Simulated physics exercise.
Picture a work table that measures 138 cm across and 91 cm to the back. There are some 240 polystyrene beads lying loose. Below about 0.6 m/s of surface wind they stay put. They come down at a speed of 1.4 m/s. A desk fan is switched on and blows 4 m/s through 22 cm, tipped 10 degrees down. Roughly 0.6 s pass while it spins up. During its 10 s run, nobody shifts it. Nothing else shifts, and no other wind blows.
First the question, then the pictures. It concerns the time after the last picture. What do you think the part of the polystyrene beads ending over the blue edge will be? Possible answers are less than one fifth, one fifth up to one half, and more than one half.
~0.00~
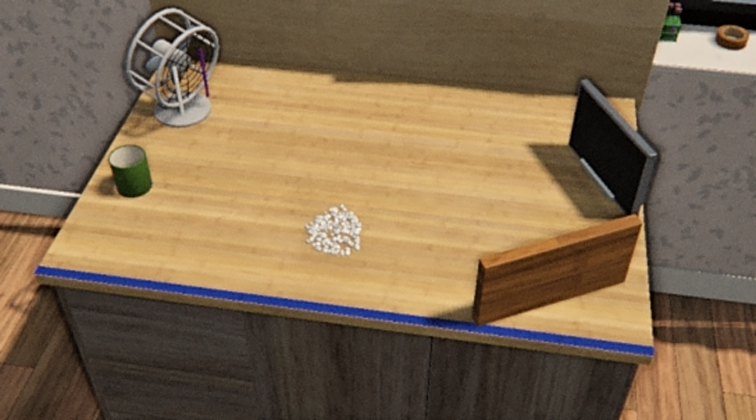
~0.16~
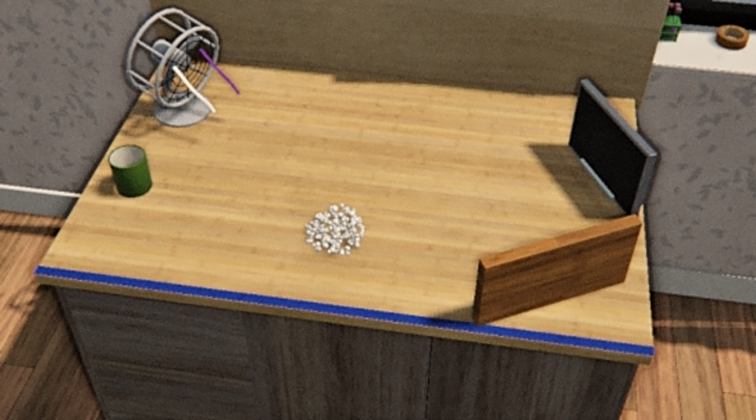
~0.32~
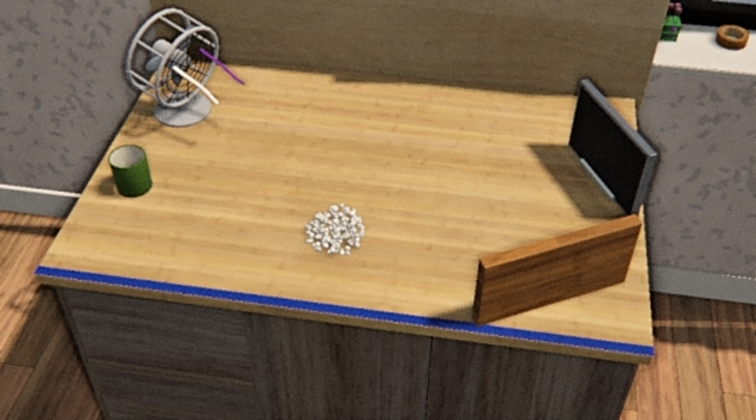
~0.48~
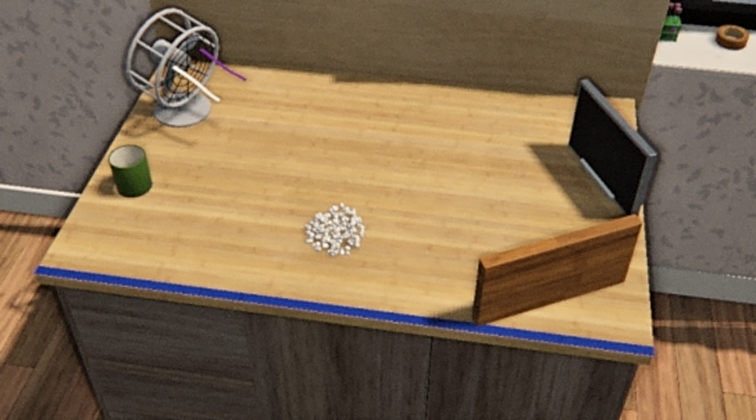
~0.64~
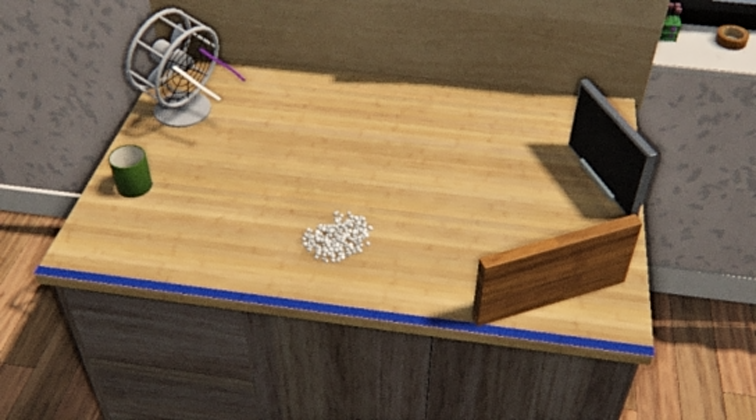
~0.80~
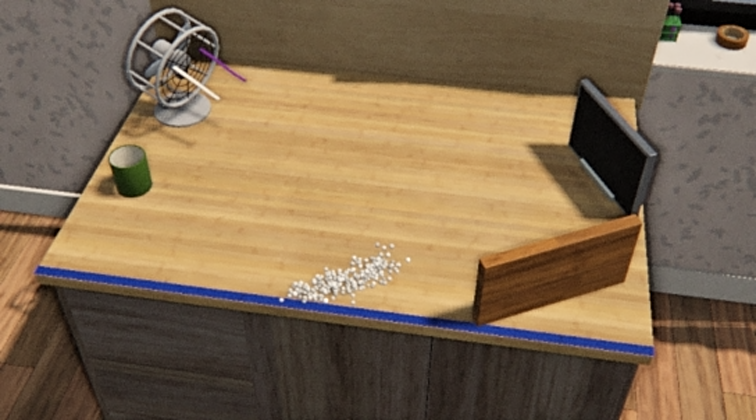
My answer is more than one half.
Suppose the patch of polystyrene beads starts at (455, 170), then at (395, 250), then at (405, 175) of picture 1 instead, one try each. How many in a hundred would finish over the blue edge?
Try by try: About 0 per cent, 100 per cent and 0 per cent.
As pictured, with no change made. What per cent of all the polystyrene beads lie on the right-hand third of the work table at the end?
Near 0 per cent at the end.
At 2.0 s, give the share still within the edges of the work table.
That works out to roughly 0 % remaining.
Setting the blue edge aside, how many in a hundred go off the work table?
Around 0 % of them.
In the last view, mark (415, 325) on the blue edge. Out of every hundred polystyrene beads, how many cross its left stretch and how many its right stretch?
About 100 per cent left, about 3 per cent right.
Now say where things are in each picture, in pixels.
In the first picture, the middle of the polystyrene beads is near (334, 231), none has stirred yet and the mouth of the desk fan is at (173, 59).
In the second picture, the middle of the polystyrene beads is near (334, 230), none has stirred yet and the blue edge is centred on (331, 314).
In the third picture, the middle of the polystyrene beads is near (334, 230), none has stirred yet, the top of a board is at (563, 240) and the top of a mug is at (127, 156).
In the fourth picture, the middle of the polystyrene beads is near (334, 230) and none has stirred yet.
In the fifth picture, the middle of the polystyrene beads is near (337, 239), the farthest in sight from the desk fan is at (360, 251) and about 60 % have left their places.
In the sixth picture, the middle of the polystyrene beads is near (346, 281), the farthest in sight from the desk fan is at (353, 303) and all have left their places.
After 2.0 s, 0 % are on the move or not yet settled, 100 % are over the blue edge.
After 3.2 s, 0 % are on the move or not yet settled, 100 % are over the blue edge.
After 5.5 s, 0 % are on the move or not yet settled, 100 % are over the blue edge.
After 10.0 s, at the end, 100 % are over the blue edge.
